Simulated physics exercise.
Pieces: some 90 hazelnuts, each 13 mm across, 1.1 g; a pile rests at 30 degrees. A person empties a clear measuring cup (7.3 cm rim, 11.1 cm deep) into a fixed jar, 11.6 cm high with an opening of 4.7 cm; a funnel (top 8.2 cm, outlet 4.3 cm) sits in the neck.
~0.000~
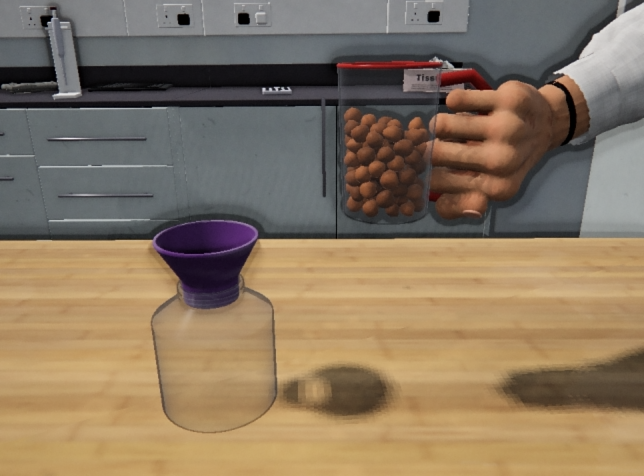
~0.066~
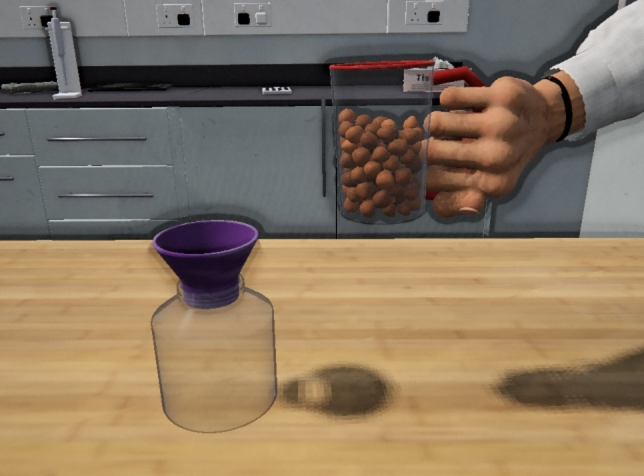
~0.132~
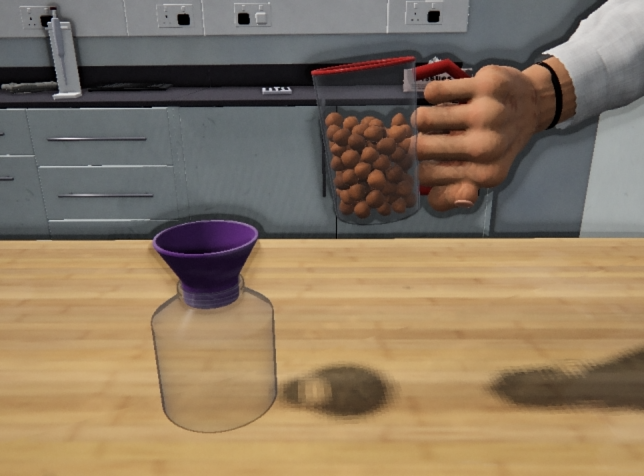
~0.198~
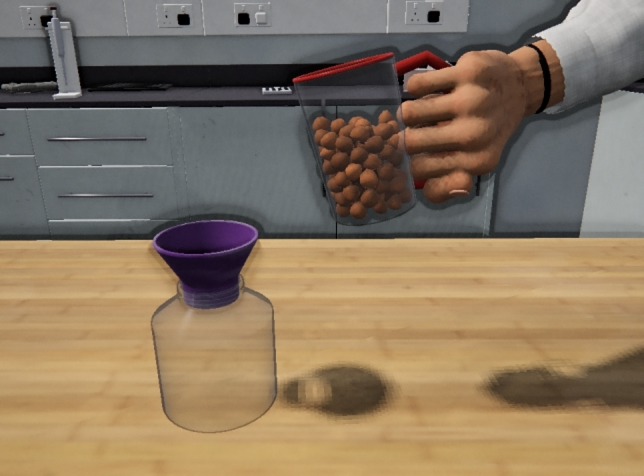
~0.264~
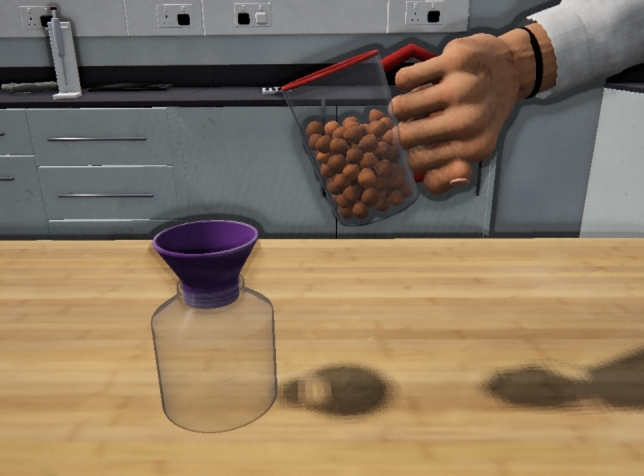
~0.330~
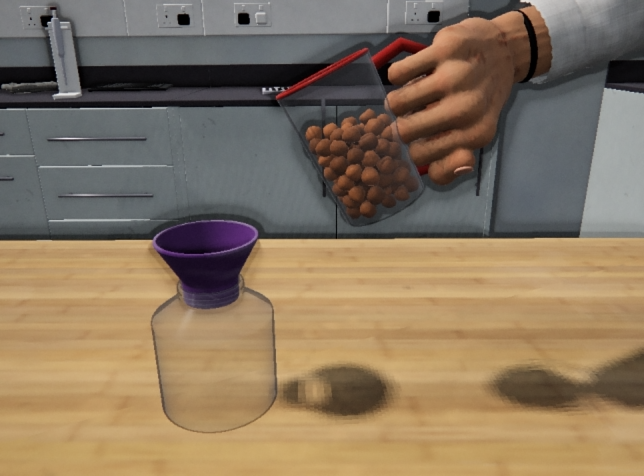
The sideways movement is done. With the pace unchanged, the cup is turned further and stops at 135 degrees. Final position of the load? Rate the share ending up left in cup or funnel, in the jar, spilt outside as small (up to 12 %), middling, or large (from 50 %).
Still above - small, jar - small, spilt - large.
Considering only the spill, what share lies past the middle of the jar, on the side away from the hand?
Some 10 per cent of the spill lies beyond the centre.
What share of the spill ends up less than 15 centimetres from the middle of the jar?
That comes to something like 40 in a hundred.
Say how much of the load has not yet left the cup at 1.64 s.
Estimate: Some 0 %.
After 0.85 s, tilt 78 degrees; the cup holds 100 %, the jar 0 %.
Then, at 1.20 s, tilt 112 degrees; the cup holds 85 %, the jar 0 %.
After 1.64 s, tilt 135 degrees; the cup holds 0 %, the jar 5 %.
In the end, at 2.8 s, still above 0 %, jar 5 %, spilt 95 %.
